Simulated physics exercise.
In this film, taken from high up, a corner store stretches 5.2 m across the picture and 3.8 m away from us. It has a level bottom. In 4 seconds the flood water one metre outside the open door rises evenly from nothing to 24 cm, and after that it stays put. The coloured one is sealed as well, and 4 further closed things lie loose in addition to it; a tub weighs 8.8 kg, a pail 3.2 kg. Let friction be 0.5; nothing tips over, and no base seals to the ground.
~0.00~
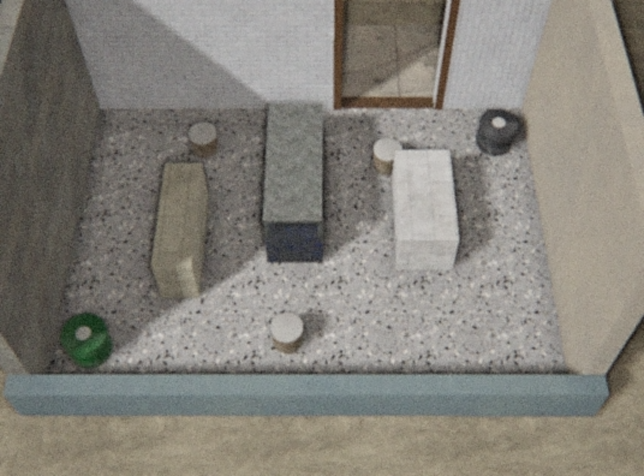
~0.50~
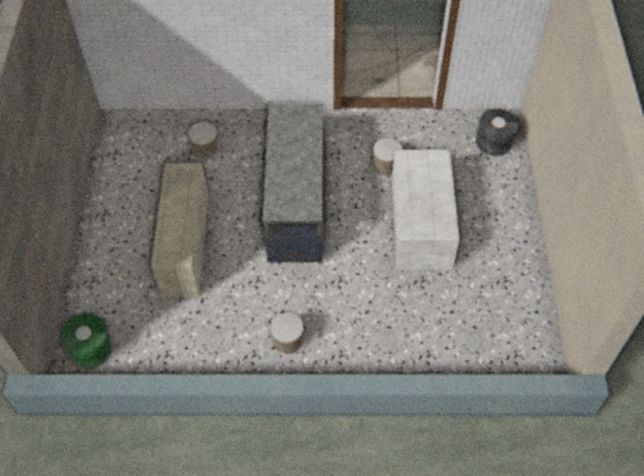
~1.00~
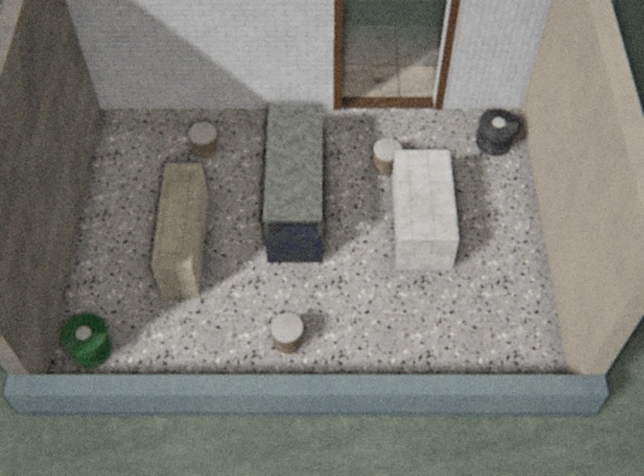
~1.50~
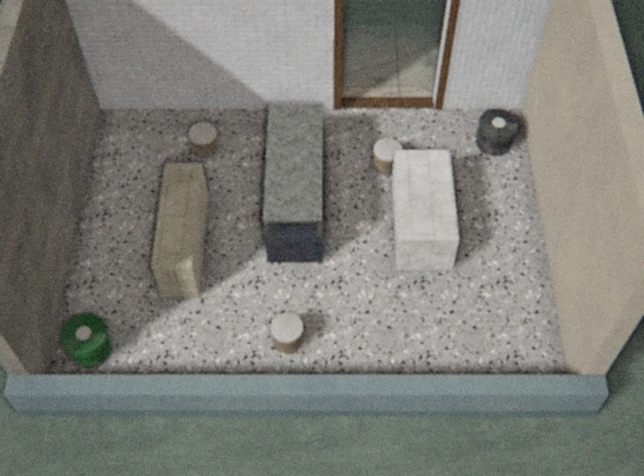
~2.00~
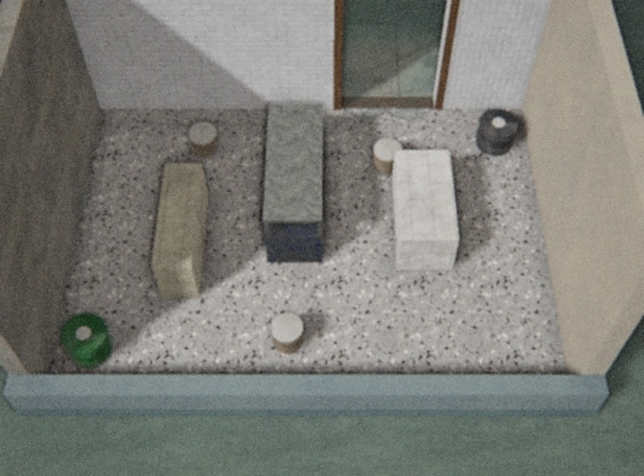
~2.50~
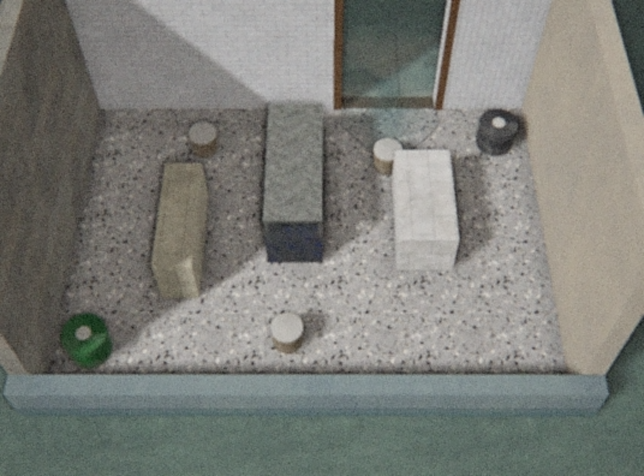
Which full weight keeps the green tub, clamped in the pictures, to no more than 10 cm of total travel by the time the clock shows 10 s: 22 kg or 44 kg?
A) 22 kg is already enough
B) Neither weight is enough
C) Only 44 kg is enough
A.
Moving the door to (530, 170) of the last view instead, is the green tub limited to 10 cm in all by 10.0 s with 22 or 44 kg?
With that change, the lighter one suffices.
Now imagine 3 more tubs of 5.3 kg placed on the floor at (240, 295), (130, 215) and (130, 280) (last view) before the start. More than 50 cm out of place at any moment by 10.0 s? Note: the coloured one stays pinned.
In turn: Within it, within it, within it.
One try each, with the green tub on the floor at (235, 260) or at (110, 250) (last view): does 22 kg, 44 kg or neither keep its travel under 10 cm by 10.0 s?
At the first spot the lesser mass is plenty, at the second the lesser mass is plenty.
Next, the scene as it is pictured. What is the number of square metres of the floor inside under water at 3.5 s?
I'd put it close to 2.5 m2.
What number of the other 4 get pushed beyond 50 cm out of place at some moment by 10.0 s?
I make that 2.
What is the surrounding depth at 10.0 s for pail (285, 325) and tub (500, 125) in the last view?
Depths: Near 4 cm, then near 8 cm.
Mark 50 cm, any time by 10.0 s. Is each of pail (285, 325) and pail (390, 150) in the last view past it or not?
The first is beyond the mark and the second is beyond the mark.
After 3.5 s the green tub would be 0 cm from its start with 22 kg and 0 cm from its start with 44 kg; 0 cm of water round it then.
After 4.5 s the green tub would be 0 cm from its start with 22 kg and 0 cm from its start with 44 kg; 0 cm of water round it then.
After 7.0 s the green tub would be 0 cm from its start with 22 kg and 0 cm from its start with 44 kg; 0 cm of water round it then.
After 10.0 s the green tub would be 0 cm from its start with 22 kg and 0 cm from its start with 44 kg; 8 cm of water round it then.
